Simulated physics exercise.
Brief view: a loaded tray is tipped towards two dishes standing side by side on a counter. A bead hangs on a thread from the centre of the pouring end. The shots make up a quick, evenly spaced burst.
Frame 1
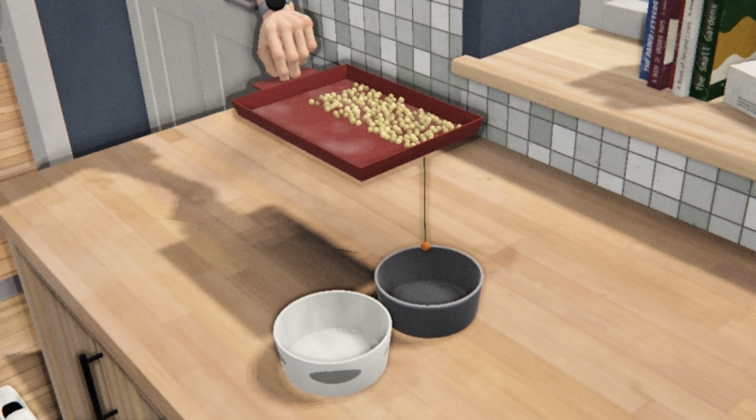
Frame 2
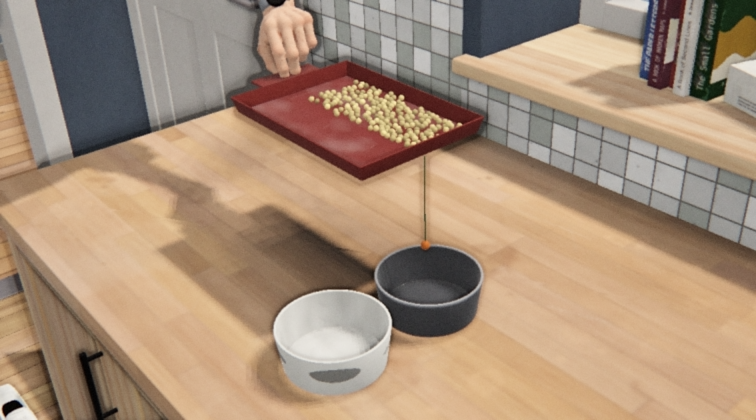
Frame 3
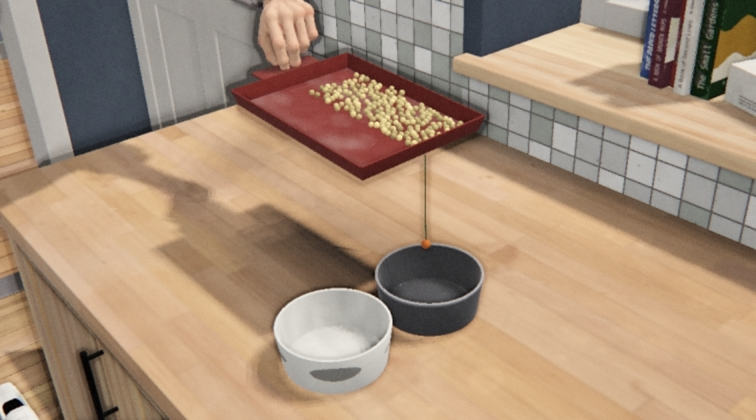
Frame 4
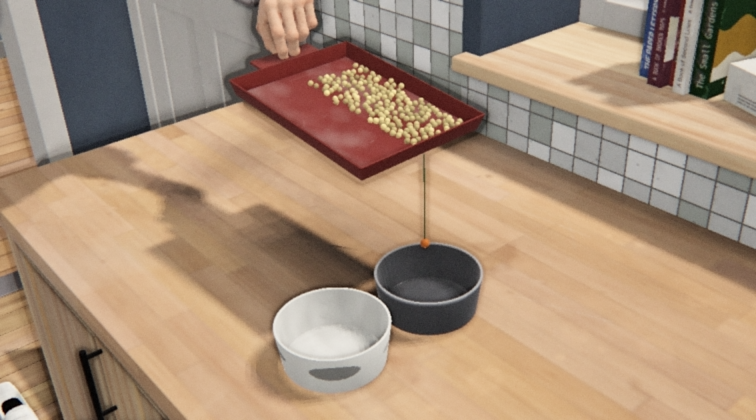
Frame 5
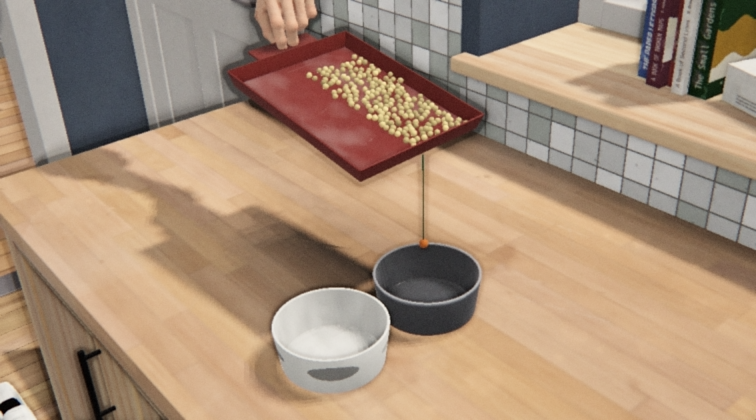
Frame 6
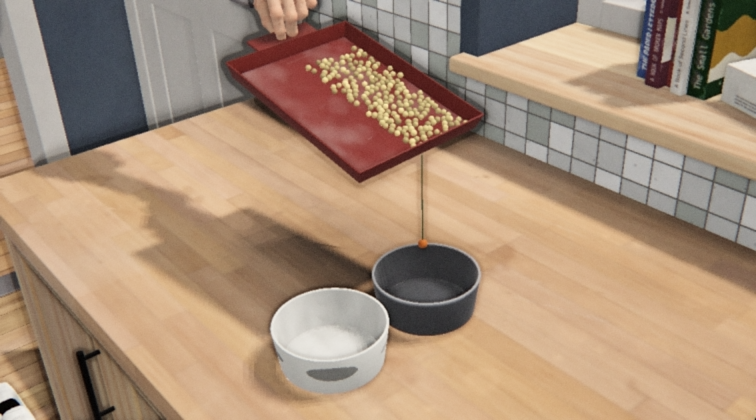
To begin with, a hand holds a red tray of pale soya beans nearly level above a white dish and a dark grey one on a wooden counter, an orange bead hanging on a thread. The hand then raises the tray's back end slightly, tilting it gently while the beans stay bunched on it.
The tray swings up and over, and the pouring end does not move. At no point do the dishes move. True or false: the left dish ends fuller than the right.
False.
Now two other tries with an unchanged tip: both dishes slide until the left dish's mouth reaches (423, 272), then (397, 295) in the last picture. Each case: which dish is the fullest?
For the first place, the dish on the left side; for the second, the dish on the left side.
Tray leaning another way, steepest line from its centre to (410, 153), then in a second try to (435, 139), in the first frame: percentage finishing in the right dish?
In turn, 70 percent and then 0 percent.
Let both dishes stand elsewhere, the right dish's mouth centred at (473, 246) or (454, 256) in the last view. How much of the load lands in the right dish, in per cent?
First 10 per cent, second 30 per cent.
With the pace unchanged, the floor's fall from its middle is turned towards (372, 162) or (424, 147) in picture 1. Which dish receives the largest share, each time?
Results - the dish on the right side first, the dish on the right side second.
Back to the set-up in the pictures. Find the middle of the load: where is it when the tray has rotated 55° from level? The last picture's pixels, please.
Look close to (414, 136) in the last picture.
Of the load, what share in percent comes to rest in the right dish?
That share works out at some 70 %.
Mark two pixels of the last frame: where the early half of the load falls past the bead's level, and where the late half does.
Initially about (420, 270); subsequently about (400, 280).
Soon after the last picture, tray tipped steeply; nearly all on the tray; a stray few outside both; a stray few in the air.
A little later, tray tipped right over; most on the tray; a stray few in the left dish; a stray few in the right dish; a stray few outside both; about a quarter in the air.
Later still, tray tipped past a quarter turn; a small part in the left dish; about two thirds in the right dish; about a quarter outside both.
At rest, tray tipped past a quarter turn; a small part in the left dish; about two thirds in the right dish; about a quarter outside both.
